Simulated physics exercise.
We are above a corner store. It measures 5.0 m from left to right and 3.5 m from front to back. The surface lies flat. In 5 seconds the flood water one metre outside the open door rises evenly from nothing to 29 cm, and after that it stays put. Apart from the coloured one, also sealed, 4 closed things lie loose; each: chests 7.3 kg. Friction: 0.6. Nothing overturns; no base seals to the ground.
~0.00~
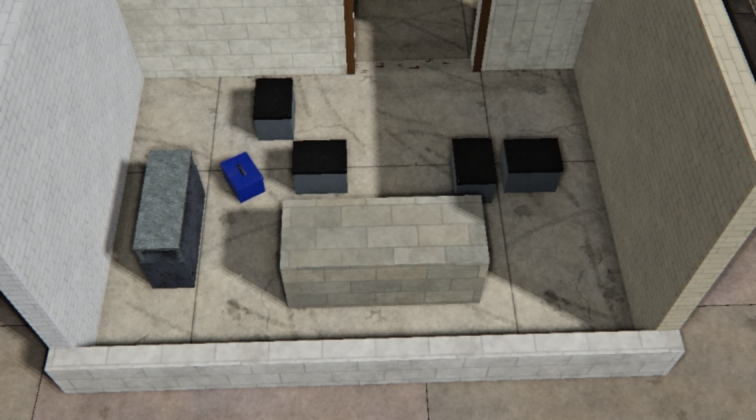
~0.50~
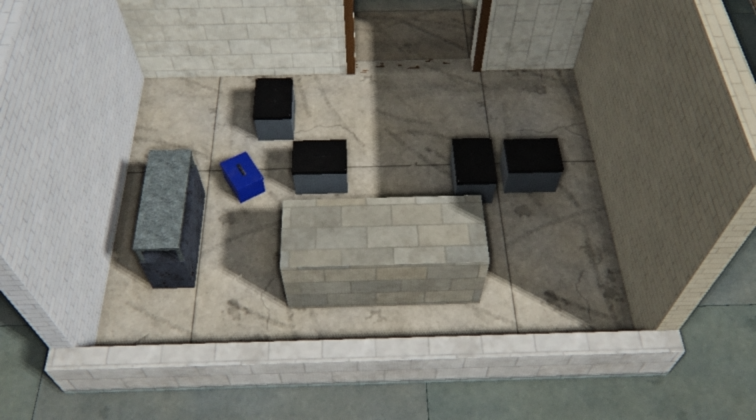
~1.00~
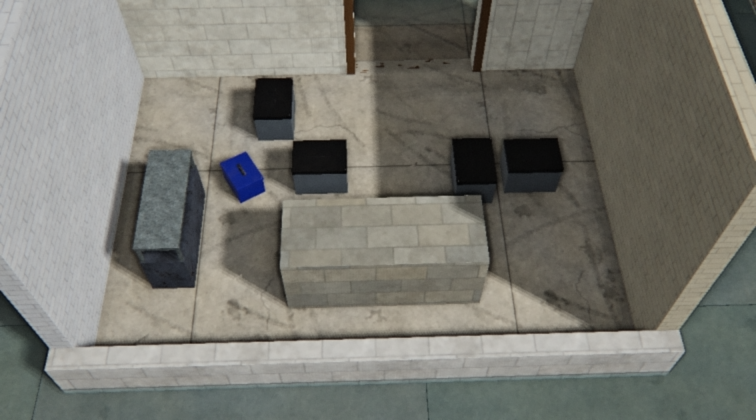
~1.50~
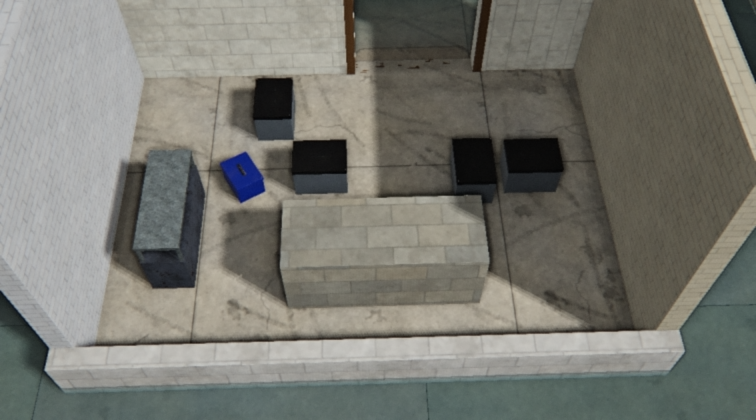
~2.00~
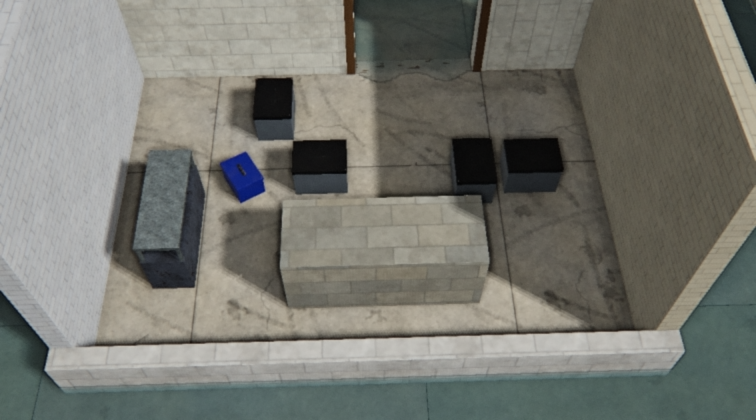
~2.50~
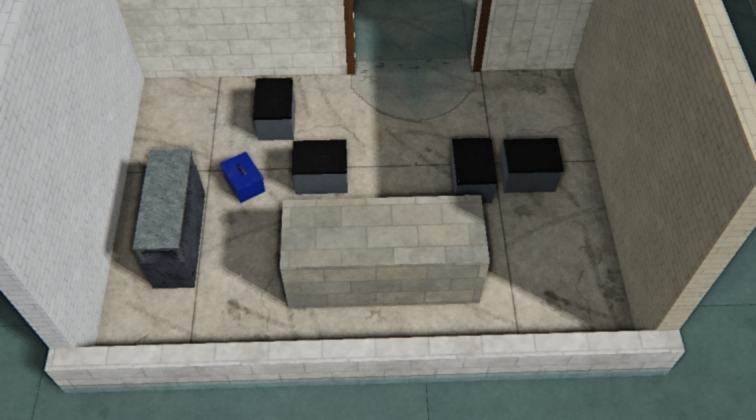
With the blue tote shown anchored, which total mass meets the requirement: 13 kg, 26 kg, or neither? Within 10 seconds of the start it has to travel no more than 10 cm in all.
Only the larger figure is plenty.
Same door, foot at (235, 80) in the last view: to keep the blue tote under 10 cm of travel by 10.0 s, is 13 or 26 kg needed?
In that case neither weight holds it.
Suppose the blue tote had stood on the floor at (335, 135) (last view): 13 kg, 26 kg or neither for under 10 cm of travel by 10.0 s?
Just the heavier works.
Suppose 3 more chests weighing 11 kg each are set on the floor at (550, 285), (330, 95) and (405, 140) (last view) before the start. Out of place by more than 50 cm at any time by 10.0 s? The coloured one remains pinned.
One by one: Too far, not far enough and too far.
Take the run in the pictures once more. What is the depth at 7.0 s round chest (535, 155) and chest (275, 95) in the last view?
I'd estimate 19 cm for the first and 3 cm for the second.
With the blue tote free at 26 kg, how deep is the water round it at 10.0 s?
Something like 12 centimetres.
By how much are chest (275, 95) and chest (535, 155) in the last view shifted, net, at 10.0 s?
Respectively 40 and 150 centimetres.
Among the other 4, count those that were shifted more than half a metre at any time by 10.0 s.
3 in all.
After 3.5 s the blue tote would be 0 cm from its start with 13 kg and 0 cm from its start with 26 kg; 0 cm of water round it then.
After 4.5 s the blue tote would be 0 cm from its start with 13 kg and 0 cm from its start with 26 kg; 1 cm of water round it then.
After 7.0 s the blue tote would be 13 cm from its start with 13 kg and 0 cm from its start with 26 kg; 9 cm of water round it then.
After 10.0 s the blue tote would be 72 cm from its start with 13 kg and 0 cm from its start with 26 kg; 12 cm of water round it then.
